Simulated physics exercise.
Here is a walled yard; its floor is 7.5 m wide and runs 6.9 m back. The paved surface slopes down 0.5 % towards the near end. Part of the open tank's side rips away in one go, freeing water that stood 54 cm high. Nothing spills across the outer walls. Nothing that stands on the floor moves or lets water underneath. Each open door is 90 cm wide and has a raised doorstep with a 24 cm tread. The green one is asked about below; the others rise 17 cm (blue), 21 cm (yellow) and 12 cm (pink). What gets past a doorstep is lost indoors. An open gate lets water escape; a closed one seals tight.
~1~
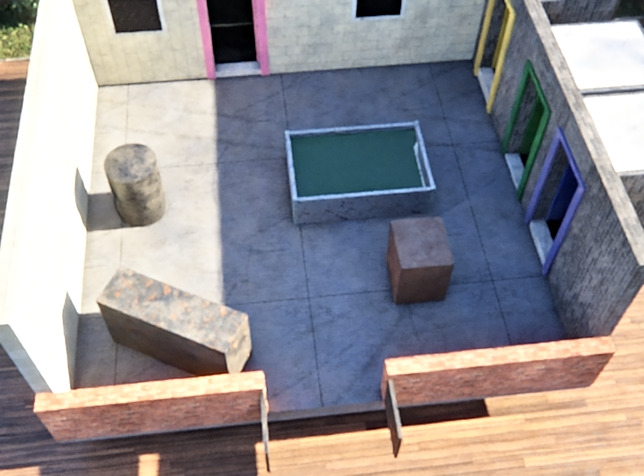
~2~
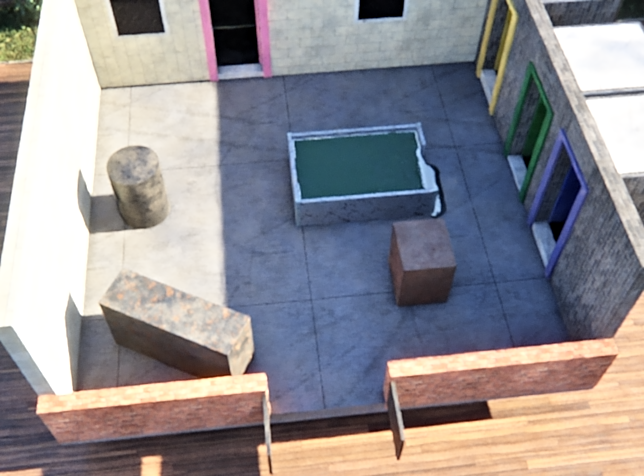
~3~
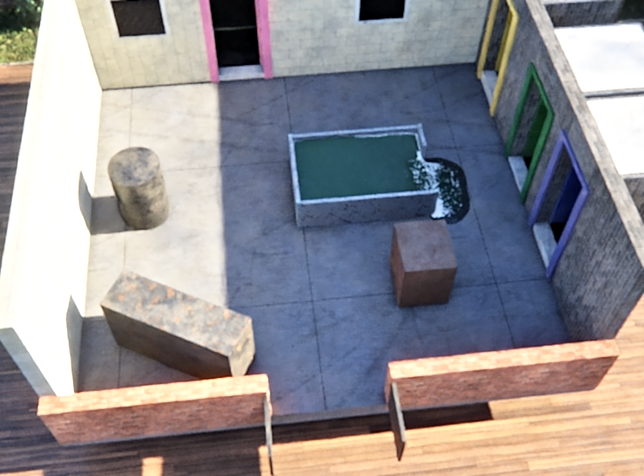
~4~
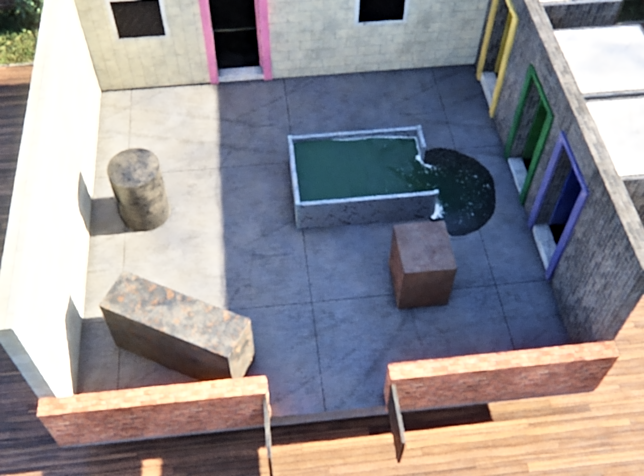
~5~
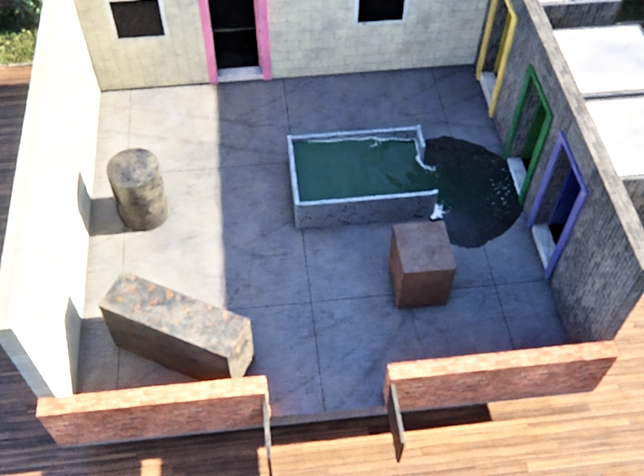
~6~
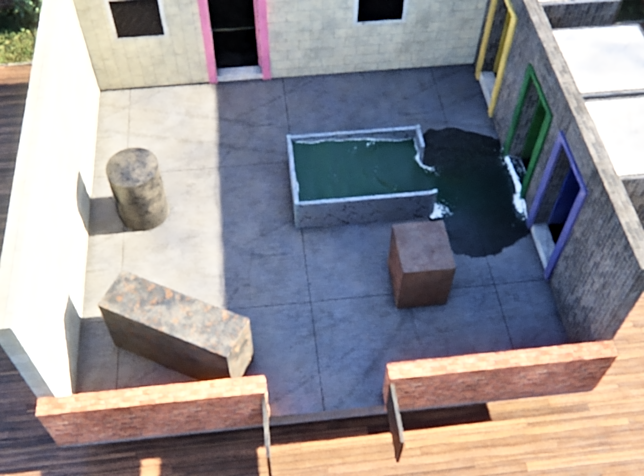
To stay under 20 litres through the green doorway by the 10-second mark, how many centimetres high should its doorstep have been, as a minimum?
Some 26 cm above the ground.
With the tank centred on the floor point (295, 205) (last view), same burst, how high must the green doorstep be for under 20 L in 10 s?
Then roughly 17 cm.
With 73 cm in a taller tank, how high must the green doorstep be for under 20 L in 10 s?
Some 37 cm.
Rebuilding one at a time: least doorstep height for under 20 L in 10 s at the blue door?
Roughly 12.0 cm at blue.
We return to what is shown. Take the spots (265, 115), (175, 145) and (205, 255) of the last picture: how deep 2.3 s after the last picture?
About 0, 0 and 0 cm.
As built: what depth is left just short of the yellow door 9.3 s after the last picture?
About 4.0 cm.
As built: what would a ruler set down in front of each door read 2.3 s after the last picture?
Depths in cm: Blue 14, yellow 4, green 21, pink 0.
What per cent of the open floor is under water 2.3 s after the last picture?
About 20 per cent.
Then, 0.7 s after the last picture water covers 10 % of the floor, deepest (30 cm) near (516, 203); 18 cm at the green door, 88 litres in over its 7 cm doorstep.
Then, 2.3 s after the last picture water covers 20 % of the floor, deepest (24 cm) near (572, 370); 21 cm at the green door, 298 litres in over its 7 cm doorstep.
Then, 9.3 s after the last picture water covers 75 % of the floor, deepest (7 cm) near (560, 371); 6 cm at the green door, 413 litres in over its 7 cm doorstep.
At the green door as built, the water peaked near 25 cm, 1.7 s after the last picture.
With a doorstep of 21.5 cm, 64 litres would have come in within the 10 s; with 28.5 cm, 9 litres. So under 20 litres takes about 26 cm.
